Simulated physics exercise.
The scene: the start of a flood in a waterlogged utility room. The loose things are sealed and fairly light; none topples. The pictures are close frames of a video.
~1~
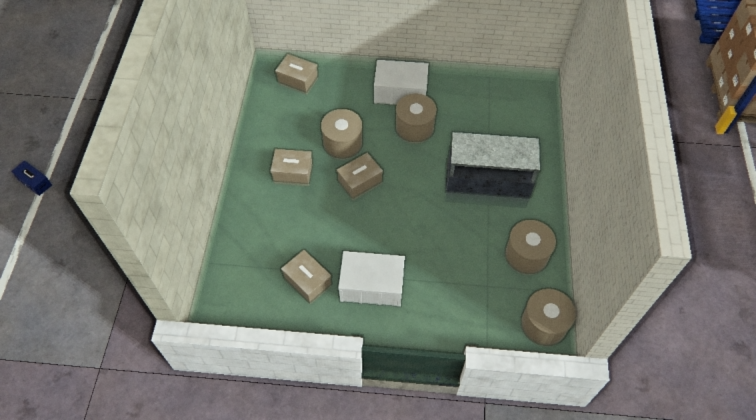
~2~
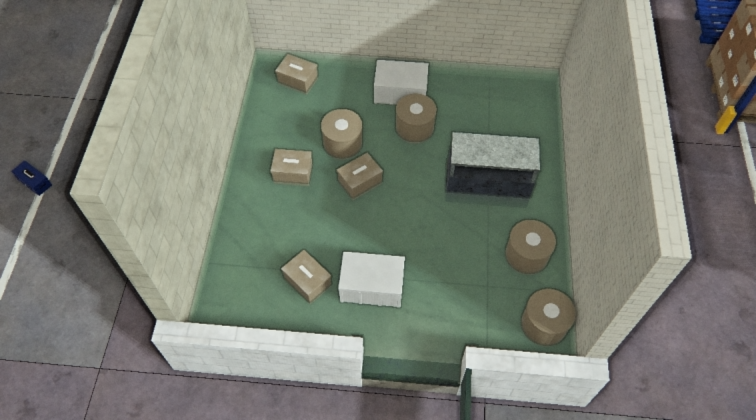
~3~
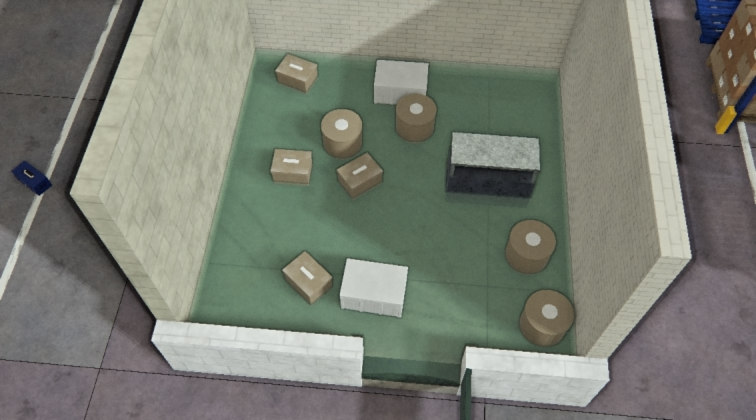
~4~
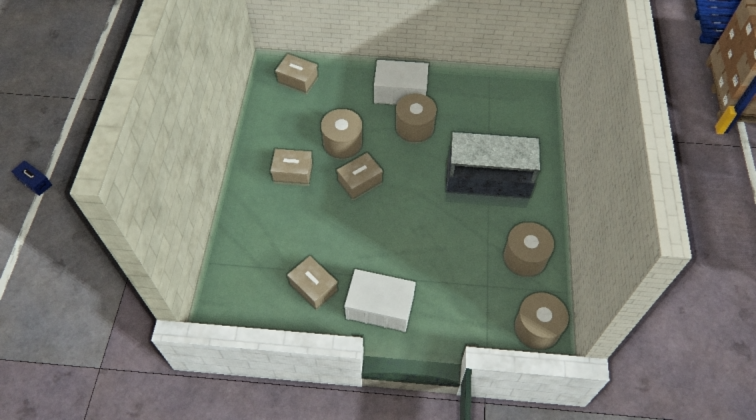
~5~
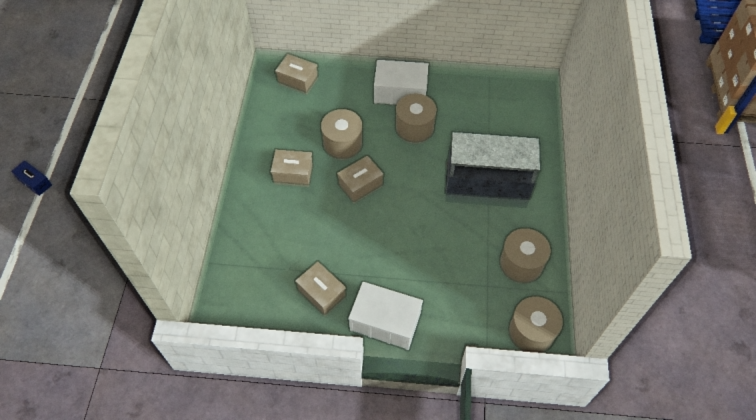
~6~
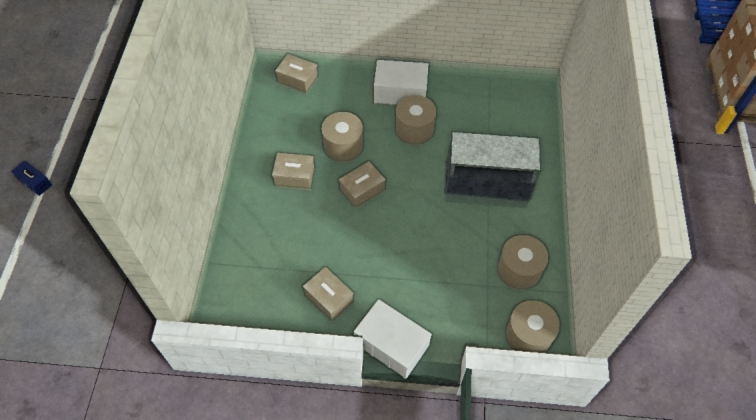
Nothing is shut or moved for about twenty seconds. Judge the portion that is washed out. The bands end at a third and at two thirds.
It is two thirds or more.
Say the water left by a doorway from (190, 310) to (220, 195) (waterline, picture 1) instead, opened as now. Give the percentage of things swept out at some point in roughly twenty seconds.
About 80 per cent.
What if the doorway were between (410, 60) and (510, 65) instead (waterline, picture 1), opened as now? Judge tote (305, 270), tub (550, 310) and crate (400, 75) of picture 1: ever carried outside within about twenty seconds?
In turn: Inside, still in, washed out.
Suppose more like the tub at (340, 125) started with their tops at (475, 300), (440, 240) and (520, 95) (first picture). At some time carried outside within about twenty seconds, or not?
In turn: Through, out, kept in.
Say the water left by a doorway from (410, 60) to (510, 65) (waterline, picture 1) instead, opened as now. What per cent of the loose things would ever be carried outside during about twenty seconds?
Roughly 60 per cent.
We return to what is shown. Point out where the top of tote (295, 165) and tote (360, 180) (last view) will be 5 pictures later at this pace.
At about (295, 194) and (372, 216).
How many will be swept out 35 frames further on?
I count 6.
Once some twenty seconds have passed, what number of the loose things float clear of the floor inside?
2 of them.
A moment on, 2 of 10 are out; 8 afloat.
Next, 3 of 10 are out; 7 afloat.
Later, 6 of 10 are out; 4 afloat.
In the end, 8 of 10 are out; 2 afloat.
